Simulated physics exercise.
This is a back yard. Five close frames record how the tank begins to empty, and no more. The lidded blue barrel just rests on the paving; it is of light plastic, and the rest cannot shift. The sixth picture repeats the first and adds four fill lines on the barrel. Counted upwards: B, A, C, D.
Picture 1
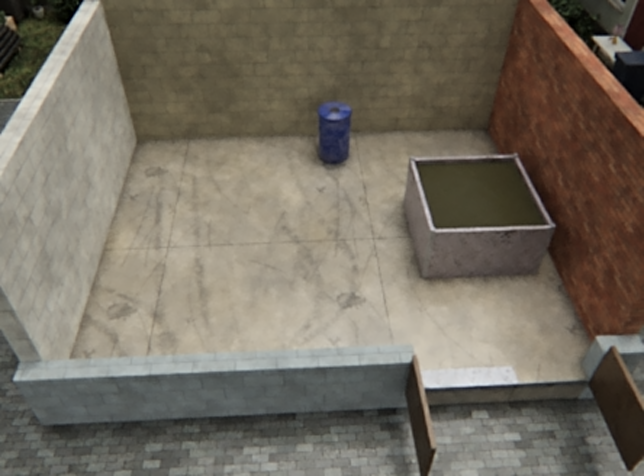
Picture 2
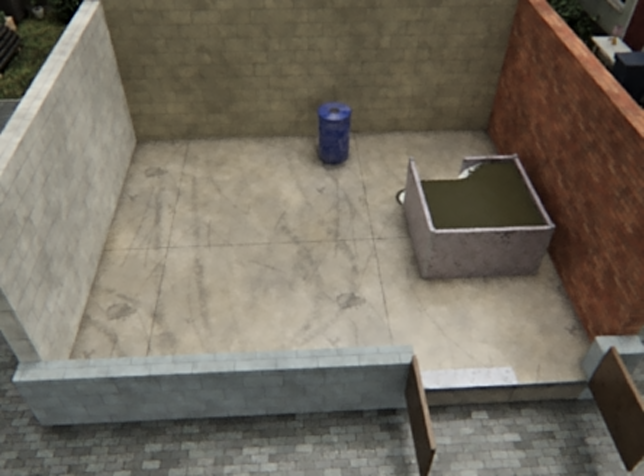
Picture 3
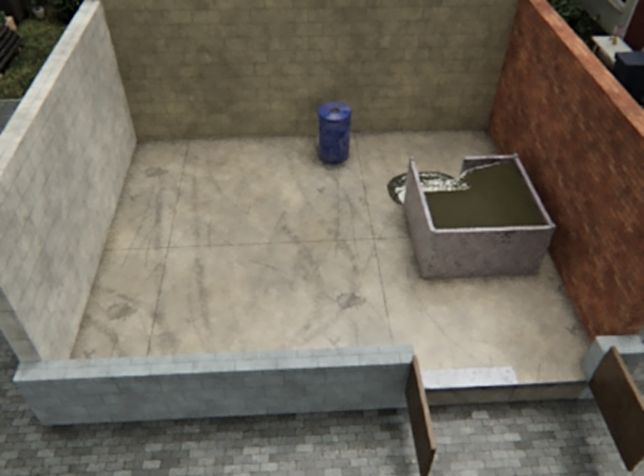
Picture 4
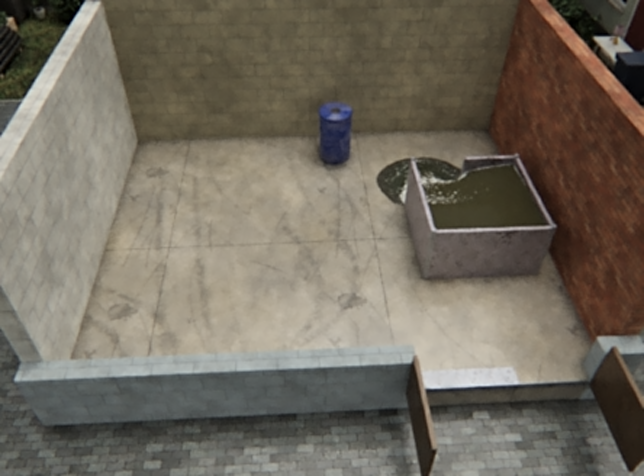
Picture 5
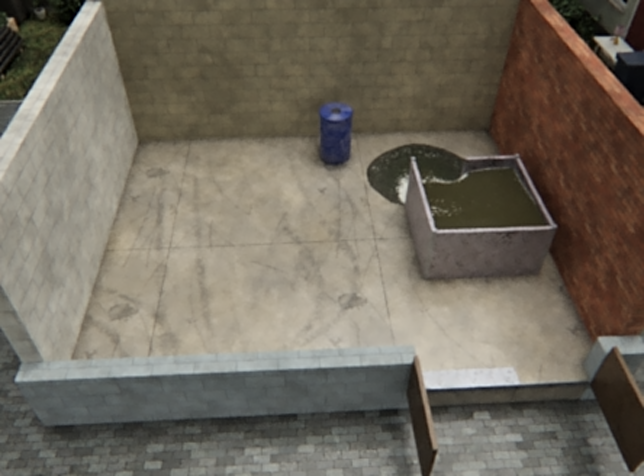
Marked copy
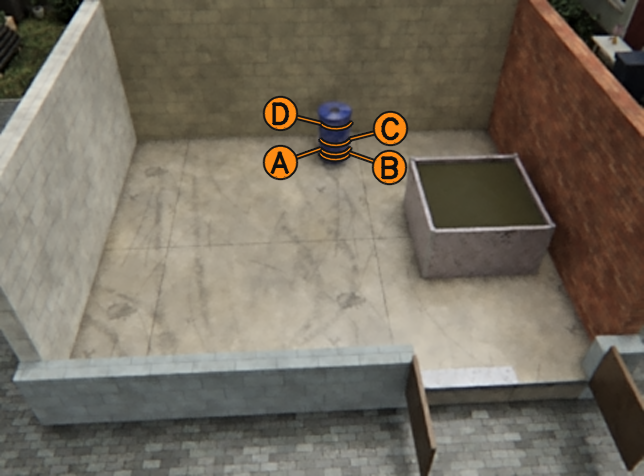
Murky water poured out through a gap at the back left corner of a full square tank in a walled yard, and a dark puddle spread across the floor behind it, toward the blue barrel.
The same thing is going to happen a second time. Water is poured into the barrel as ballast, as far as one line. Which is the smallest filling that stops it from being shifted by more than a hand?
C is the one.
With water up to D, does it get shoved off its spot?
No, that is safe.
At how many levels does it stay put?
Two of the four.
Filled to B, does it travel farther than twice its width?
Yes, it does.
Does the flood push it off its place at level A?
Yes, it does.
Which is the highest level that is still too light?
That is level A.
On the marked copy, A at (336, 154); B at (335, 159); C at (336, 145); D at (336, 128); from the bottom up B, A, C, D.
With A, it is pushed about its own width away.
With B, it is pushed about 5 times its own width away.
With C, it does not move.
With D, it does not move.
